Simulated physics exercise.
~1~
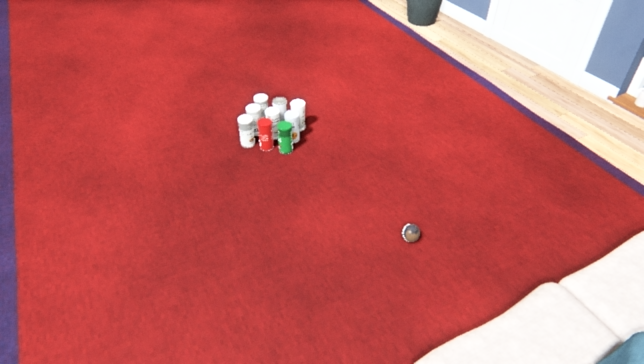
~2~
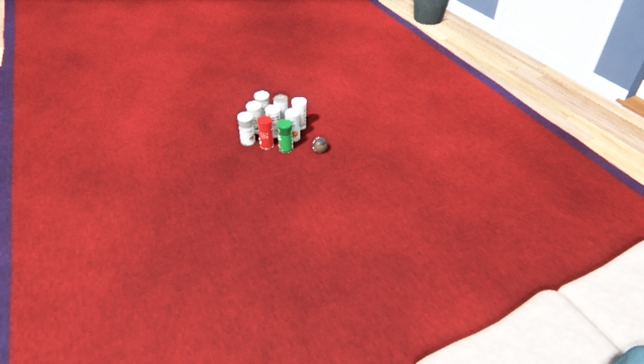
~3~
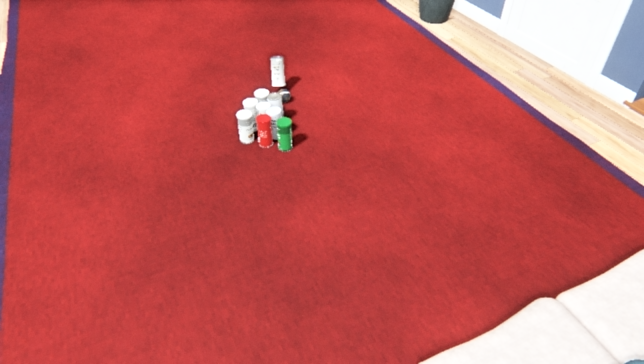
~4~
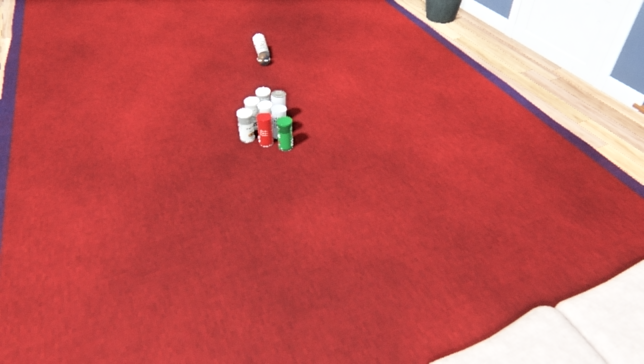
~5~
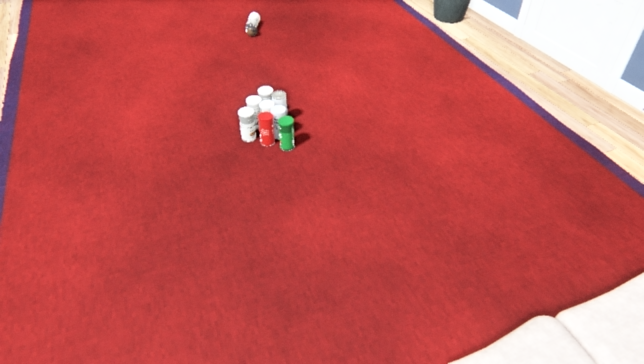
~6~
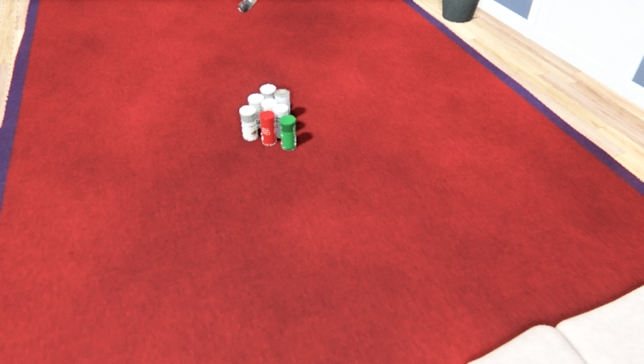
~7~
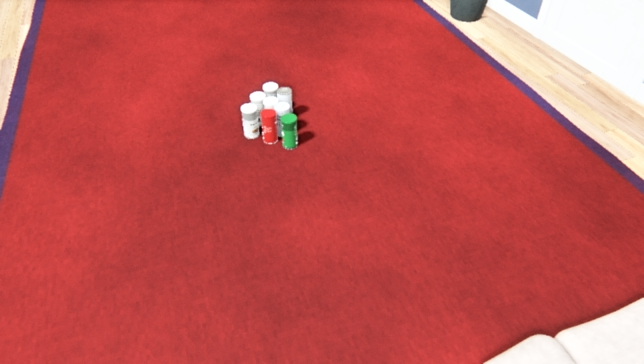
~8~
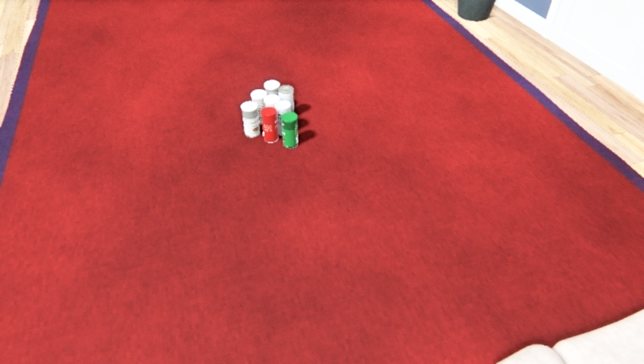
A large red carpet with a purple border fills the view from above, with pale floorboards and a dark pot at the upper right and a white cushioned edge at the lower right. A tight cluster of upright canisters stands above the middle, mostly white, with a red one and a green one in front. A small grey ball rolls up and left, passes close by the green canister and knocks a white one away from the back. Ball and canister travel up the carpet and out of view as the camera drifts slightly. The remaining canisters stay standing, red and green unmoved.
